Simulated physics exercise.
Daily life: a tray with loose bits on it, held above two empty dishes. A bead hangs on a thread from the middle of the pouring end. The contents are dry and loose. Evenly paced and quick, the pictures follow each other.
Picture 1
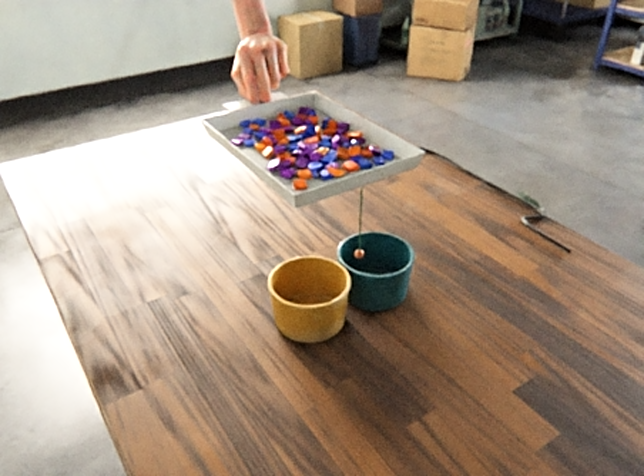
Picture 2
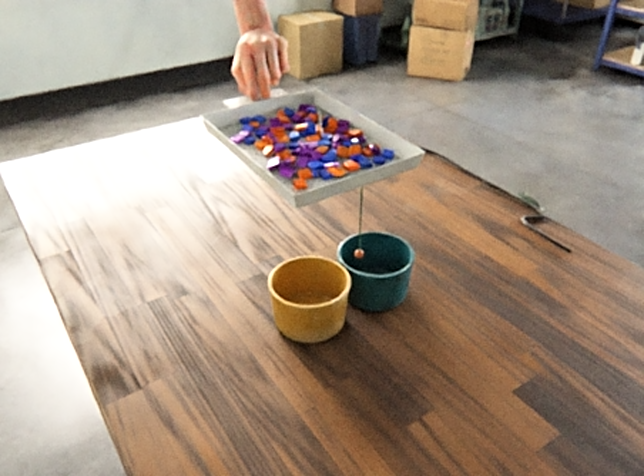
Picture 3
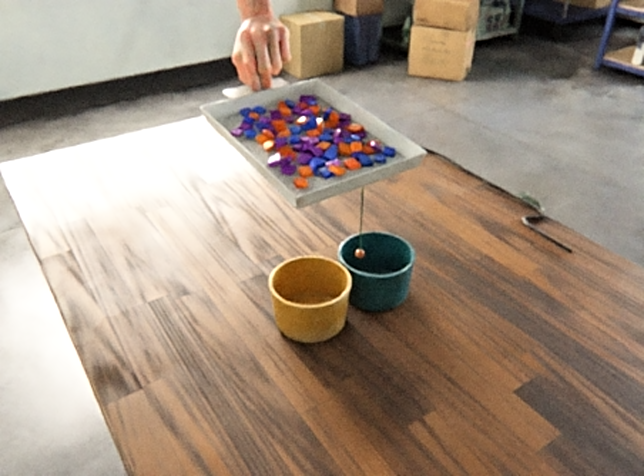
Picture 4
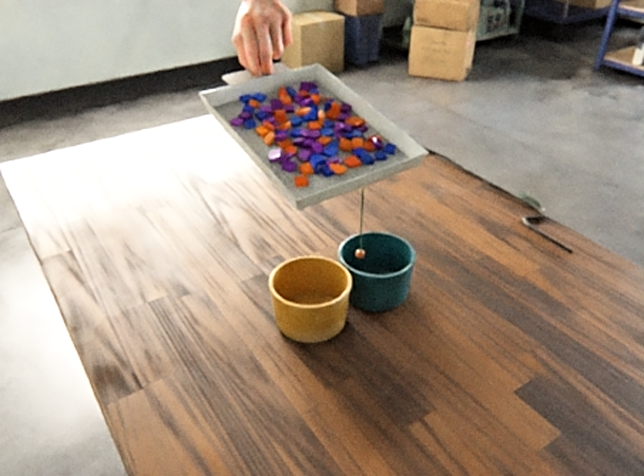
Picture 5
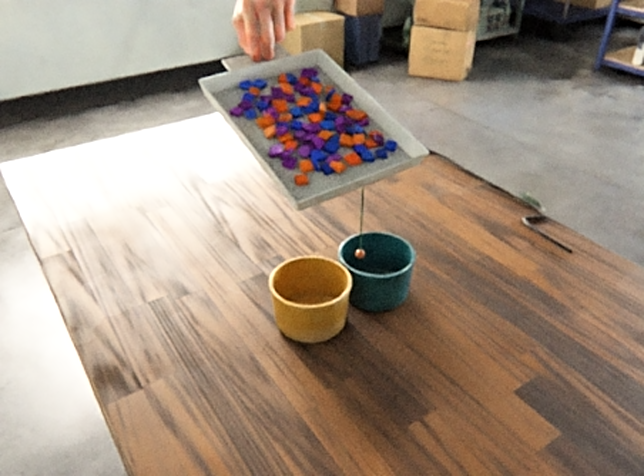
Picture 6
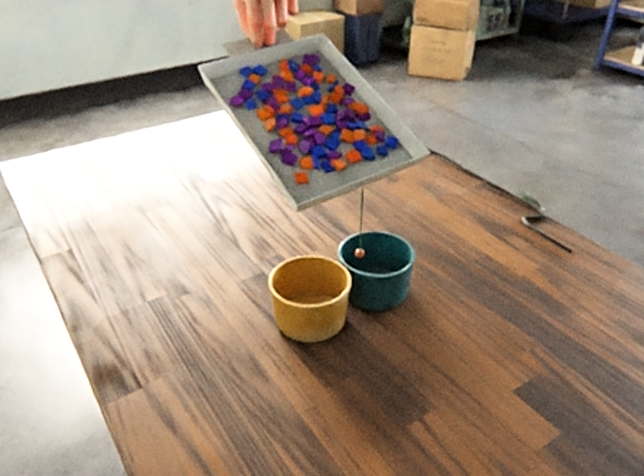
A hand raised the back of a gray tray of blue, purple and orange tiles, tilting it steadily toward its front left corner, while a bead hung above two empty dishes, one yellow, one teal.
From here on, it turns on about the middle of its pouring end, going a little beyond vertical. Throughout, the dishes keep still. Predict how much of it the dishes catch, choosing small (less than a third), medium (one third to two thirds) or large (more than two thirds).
The catch is small, less than a third.
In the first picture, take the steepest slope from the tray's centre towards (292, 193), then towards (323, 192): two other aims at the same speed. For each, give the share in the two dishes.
In turn some 90 and 50 per cent.
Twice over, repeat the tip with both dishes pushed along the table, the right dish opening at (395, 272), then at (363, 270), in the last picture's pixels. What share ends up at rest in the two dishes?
You'd get 80 in a hundred first and 40 in a hundred after that.
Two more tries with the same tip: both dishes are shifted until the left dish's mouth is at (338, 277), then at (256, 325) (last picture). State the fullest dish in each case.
First place: The left-hand one. Second place: The right-hand one.
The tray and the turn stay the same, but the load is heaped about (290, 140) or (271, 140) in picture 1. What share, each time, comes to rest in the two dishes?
About 20 % and 20 %.
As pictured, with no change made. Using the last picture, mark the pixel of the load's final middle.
Last view, centre at rest - approx. (358, 350).
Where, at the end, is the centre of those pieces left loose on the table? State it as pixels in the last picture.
Near (375, 352).
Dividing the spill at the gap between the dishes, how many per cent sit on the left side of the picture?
I make it about 20 percent or so.
Shortly afterwards, tray tipped steeply; all but a few on the tray; only a few in the air.
Next, tray tipped past a quarter turn; near a third on the tray; a little in the left dish; near a third outside both; near a quarter in the air.
Some moments later, tray tipped past a quarter turn; near a quarter in the left dish; the bulk outside both.
In the end, tray tipped past a quarter turn; near a quarter in the left dish; none at all in the right dish; the bulk outside both.
